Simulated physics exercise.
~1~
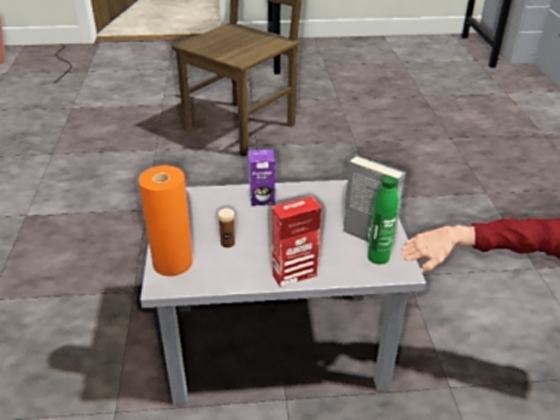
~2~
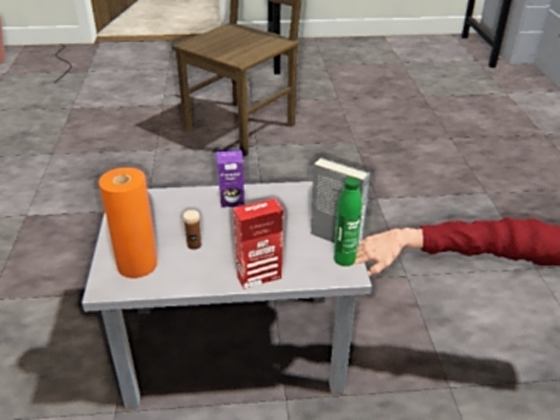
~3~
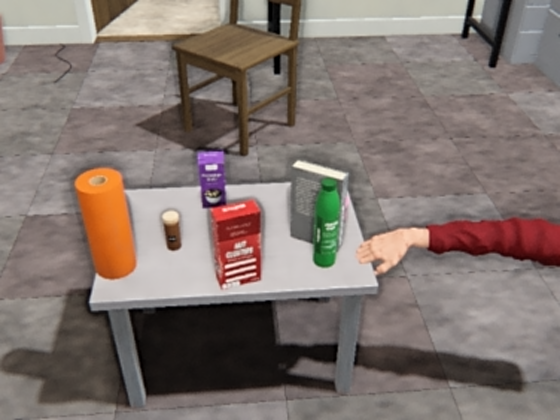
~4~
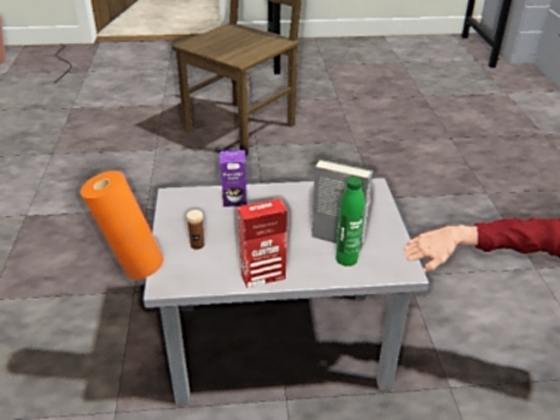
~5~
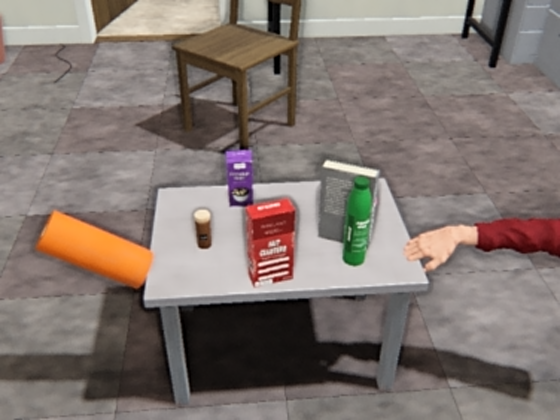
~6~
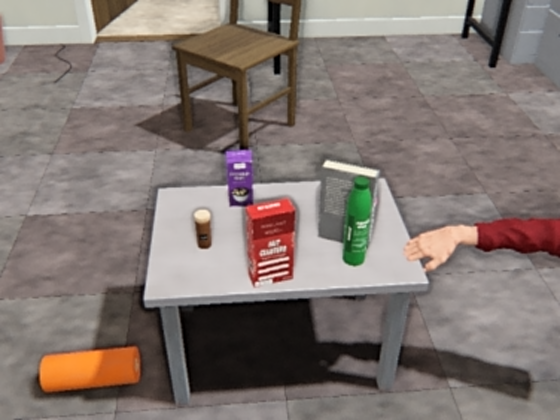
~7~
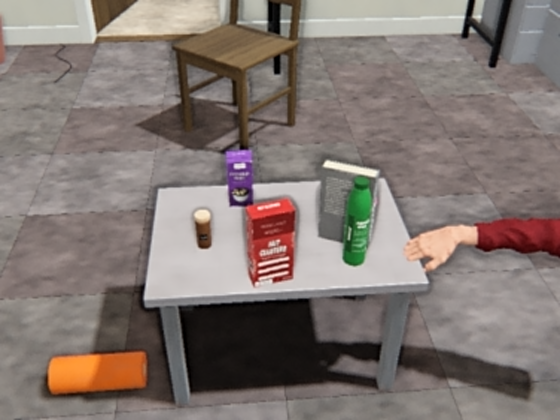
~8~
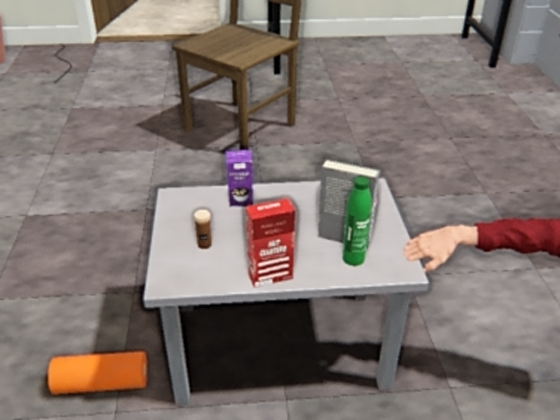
A hand in a red sleeve rested by a small table as it slid left and then back right with its cartons, book, bottle and shaker, and the tall orange roll tipped off the left edge and ended up lying on the floor.
